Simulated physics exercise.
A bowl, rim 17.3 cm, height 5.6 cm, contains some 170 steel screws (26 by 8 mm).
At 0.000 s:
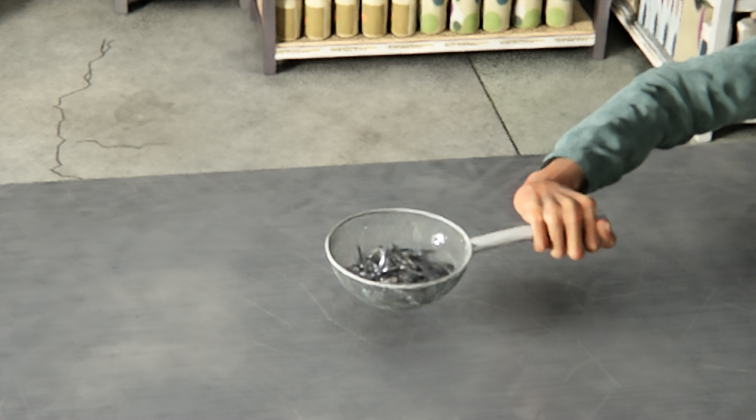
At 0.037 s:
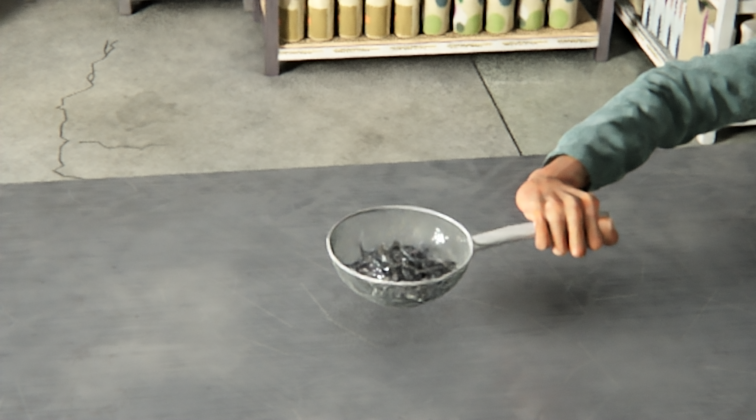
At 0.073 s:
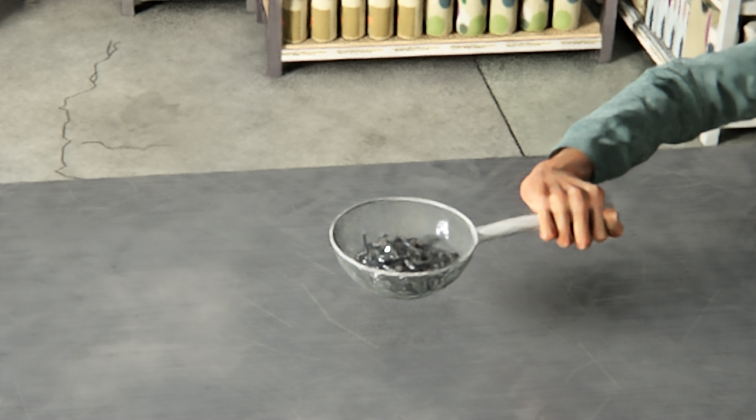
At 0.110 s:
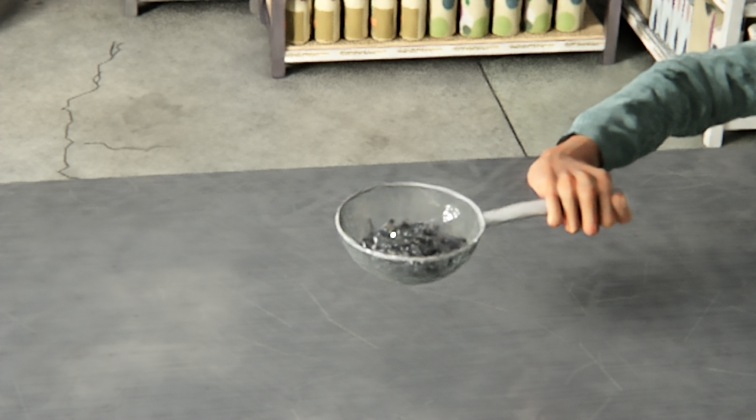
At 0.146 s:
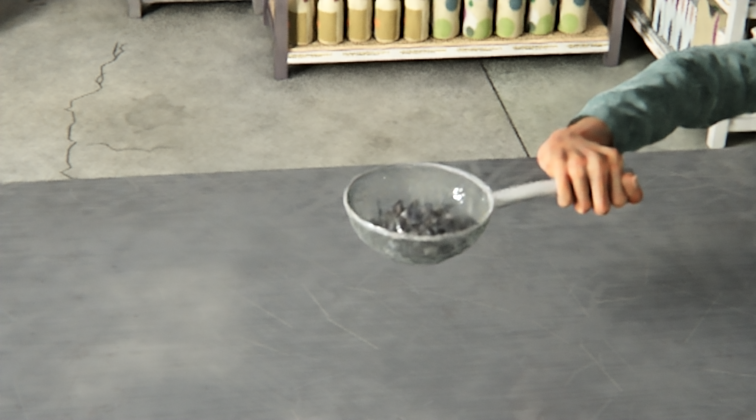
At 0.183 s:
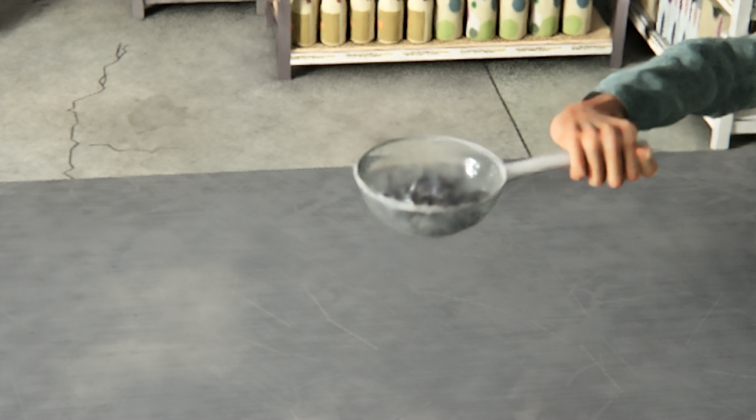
A wire strainer holding a pile of dark metal screws rose above a grey tabletop, slowly at first and then faster, as a hand in a green sleeve lifted it slightly rightward by its handle.
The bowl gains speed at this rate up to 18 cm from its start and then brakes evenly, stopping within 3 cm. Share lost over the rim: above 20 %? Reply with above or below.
Above.
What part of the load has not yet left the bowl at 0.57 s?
Load share: Close to 30 %.
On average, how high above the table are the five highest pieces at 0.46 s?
Roughly 33 cm.
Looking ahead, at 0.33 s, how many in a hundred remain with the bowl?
Roughly 100 %.
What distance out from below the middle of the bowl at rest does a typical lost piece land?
That would be roughly 20 cm.
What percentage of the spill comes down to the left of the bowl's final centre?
Something like 0 in a hundred.
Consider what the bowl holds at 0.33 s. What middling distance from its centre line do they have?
5.0 cm.
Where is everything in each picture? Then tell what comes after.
The first picture shows bowl at (397, 292); tilt 0 degrees; moved 0.0 cm; top of the load at (389, 252).
The second picture shows bowl at (399, 289); tilt 0 degrees; moved 0.4 cm; top of the load at (390, 250).
The third picture shows bowl at (402, 280); tilt 0 degrees; moved 1.7 cm; top of the load at (394, 241).
The fourth picture shows bowl at (408, 265); tilt 0 degrees; moved 3.8 cm; top of the load at (400, 227).
The fifth picture shows bowl at (417, 244); tilt 0 degrees; moved 6.7 cm; top of the load at (393, 207).
The sixth picture shows bowl at (428, 215); tilt 0 degrees; moved 10.6 cm; top of the load at (404, 180). Its speed is now 1.16 m/s.
Then, at 0.33 s, bowl 100 %; middle of the pieces not yet landed near (494, 76).
After 0.46 s, bowl 40 %, in the air 60 %; middle of the pieces not yet landed near (543, 83).
Then, at 0.57 s, bowl 30 %, in the air 70 %; middle of the pieces not yet landed near (558, 157).
After 0.68 s, fallen right of where it stops 60 %, bowl 30 %, in the air 15 %; middle of the pieces not yet landed near (513, 164).
By 1.3 s all is still; fallen right of where it stops 70 %, bowl 30 %.
